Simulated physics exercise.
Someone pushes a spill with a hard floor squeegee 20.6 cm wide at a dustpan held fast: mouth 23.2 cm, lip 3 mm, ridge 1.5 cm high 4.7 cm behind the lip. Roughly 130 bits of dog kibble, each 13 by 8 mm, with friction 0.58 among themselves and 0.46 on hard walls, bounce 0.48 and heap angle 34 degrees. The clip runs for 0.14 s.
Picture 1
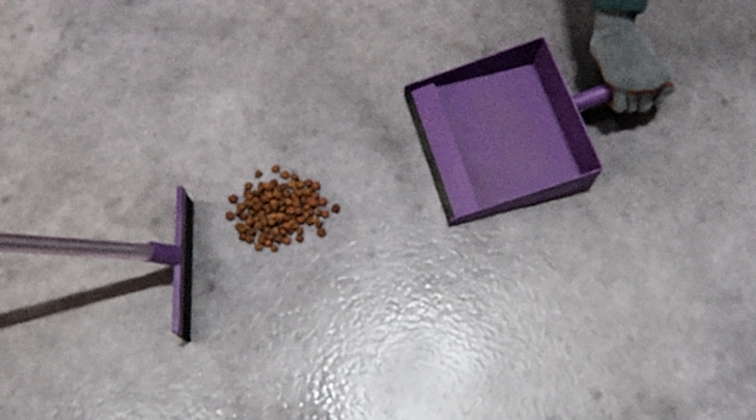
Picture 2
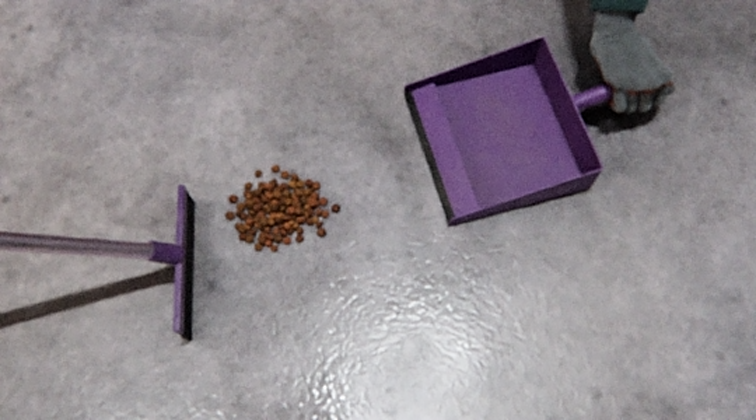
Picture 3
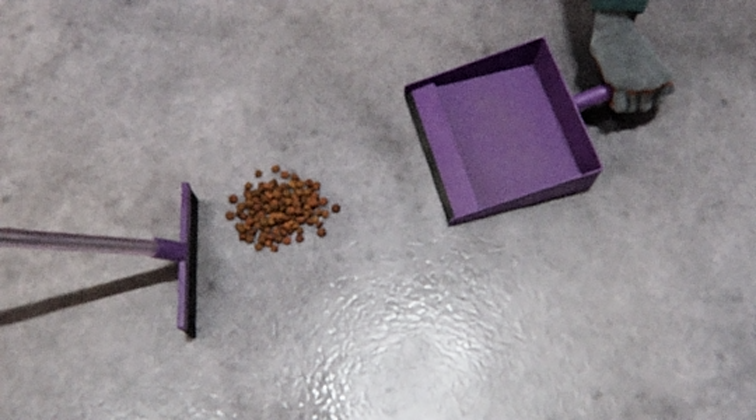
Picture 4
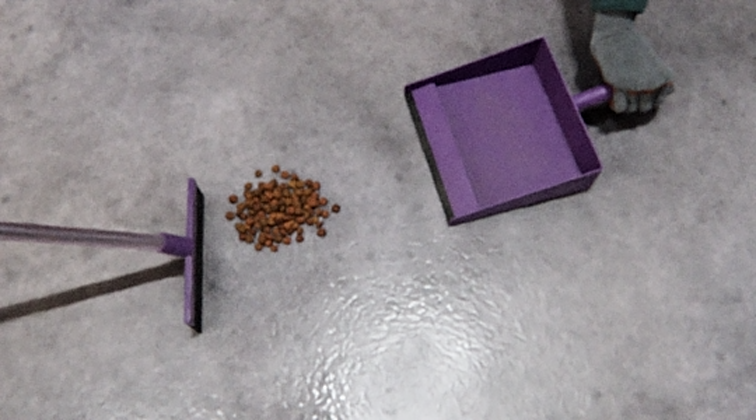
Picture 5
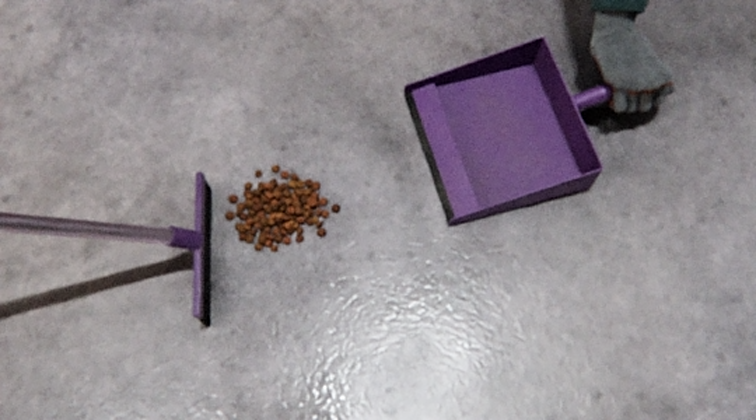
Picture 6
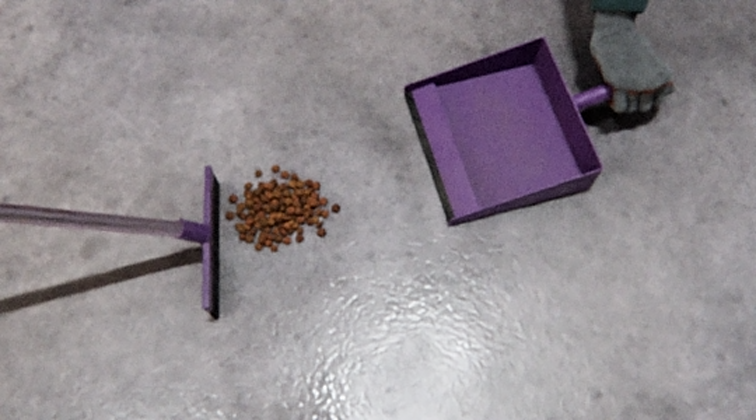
A purple squeegee slid slowly a short way right and slightly upward across the gray floor, nearing a pile of brown kibble that stayed untouched, while a gloved hand kept a purple dustpan still.
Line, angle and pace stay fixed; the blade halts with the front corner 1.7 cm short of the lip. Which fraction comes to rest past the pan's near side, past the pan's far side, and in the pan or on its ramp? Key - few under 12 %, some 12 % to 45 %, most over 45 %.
Near side: Few. Far side: Few. Pan: Few.
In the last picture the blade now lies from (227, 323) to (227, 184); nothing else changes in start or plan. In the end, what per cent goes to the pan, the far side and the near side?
You'd see pan at 20, far at 0 and near at 20.
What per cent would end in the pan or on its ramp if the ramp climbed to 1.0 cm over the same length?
I'd guess close to 5 per cent.
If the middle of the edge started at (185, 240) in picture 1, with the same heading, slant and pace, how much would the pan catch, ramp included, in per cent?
Something close to 0 percent.
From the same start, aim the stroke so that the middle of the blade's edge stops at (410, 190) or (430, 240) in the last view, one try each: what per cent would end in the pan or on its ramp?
Some 25 in a hundred and 20 in a hundred.
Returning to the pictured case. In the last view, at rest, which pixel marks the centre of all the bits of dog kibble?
Look around (406, 155) in the last picture.
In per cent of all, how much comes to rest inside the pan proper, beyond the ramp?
Something like 0 per cent of the whole.
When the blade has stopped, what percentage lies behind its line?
About 25 per cent.
Then, 0.30 s after the last picture, middle of the blade 19 cm from the lip; 0 % over the lip, far side 0 %, near side 0 %.
Then, 0.50 s after the last picture, middle of the blade 9 cm from the lip; 0 % over the lip, far side 0 %, near side 0 %.
Then, 0.82 s after the last picture, middle of the blade 4 cm from the lip; 5 % over the lip, far side 5 %, near side 0 %.
In the end, near side 0 %, far side 5 %, pan 5 %, in front of the lip or behind the blade 90 %.
